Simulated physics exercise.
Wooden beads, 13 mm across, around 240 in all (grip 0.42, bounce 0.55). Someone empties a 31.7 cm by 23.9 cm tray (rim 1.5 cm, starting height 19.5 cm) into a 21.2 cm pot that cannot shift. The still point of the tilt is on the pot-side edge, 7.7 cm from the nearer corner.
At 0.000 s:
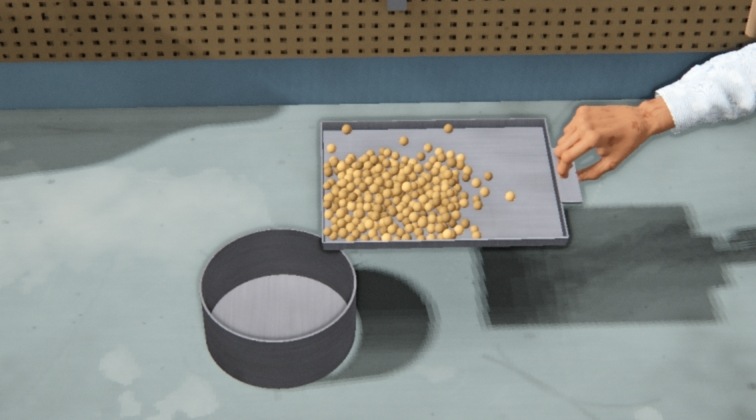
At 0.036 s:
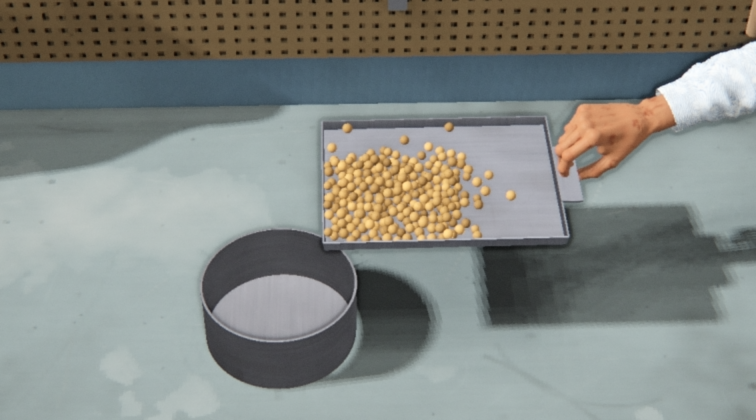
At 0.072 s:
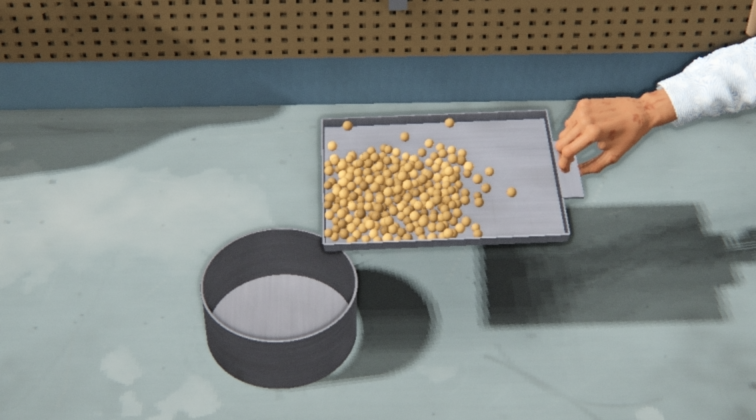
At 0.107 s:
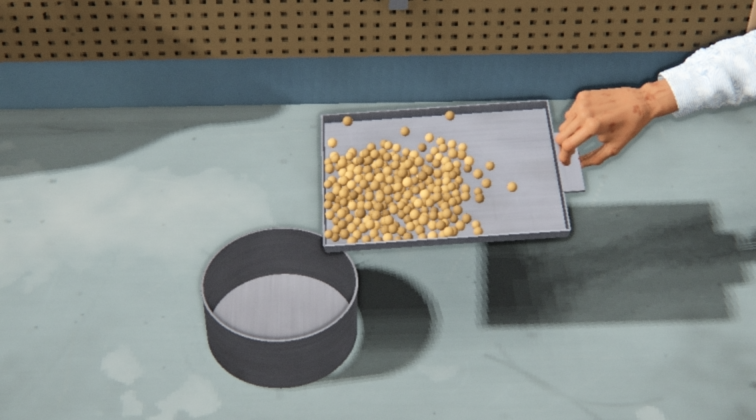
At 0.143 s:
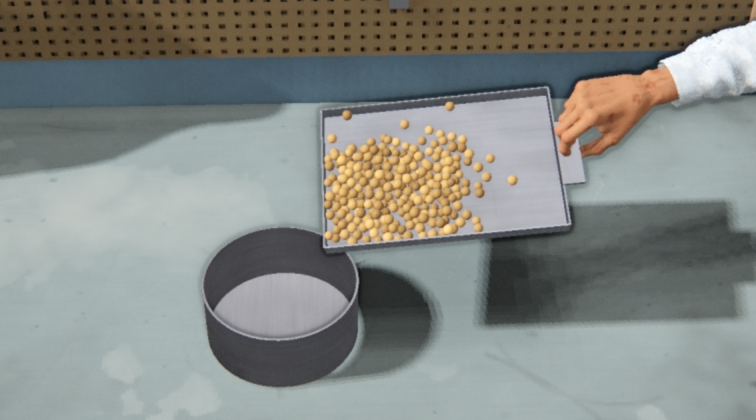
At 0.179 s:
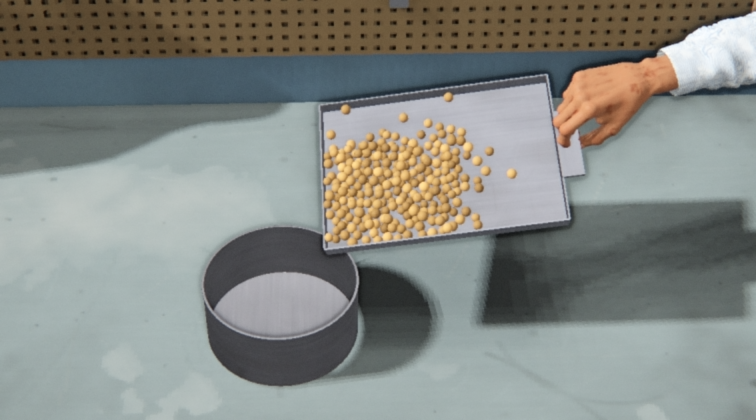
On a pale green surface, a hand tilts a tray of wooden beads, raising its right side.
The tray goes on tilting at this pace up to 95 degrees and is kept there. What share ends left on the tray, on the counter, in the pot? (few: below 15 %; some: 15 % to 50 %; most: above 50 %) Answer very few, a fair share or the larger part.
Left on the tray: Very few; on the counter: A fair share; in the pot: The larger part.
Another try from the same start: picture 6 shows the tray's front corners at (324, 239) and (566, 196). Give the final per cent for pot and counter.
Pot 65, counter 35.
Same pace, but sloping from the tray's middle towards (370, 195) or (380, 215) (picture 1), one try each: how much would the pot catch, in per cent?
About 85 and 95 per cent.
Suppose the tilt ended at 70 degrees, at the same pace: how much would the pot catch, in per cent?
In that case some 60 per cent.
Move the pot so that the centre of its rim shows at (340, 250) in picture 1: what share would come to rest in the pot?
Some 65 per cent.
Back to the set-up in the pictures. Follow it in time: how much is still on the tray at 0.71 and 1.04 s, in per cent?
In turn: 70, 5.
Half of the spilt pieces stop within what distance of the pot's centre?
About 22 cm.
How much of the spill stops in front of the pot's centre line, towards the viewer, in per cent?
Some 90 per cent.
Then, at 0.50 s, tilt 54 degrees; the tray holds 100 %, the pot 0 %.
Then, at 0.71 s, tilt 80 degrees; the tray holds 70 %, the pot 15 %.
After 1.04 s, tilt 95 degrees; the tray holds 5 %, the pot 65 %.
In the end, at 2.0 s, tray 0 %, counter 30 %, pot 70 %.
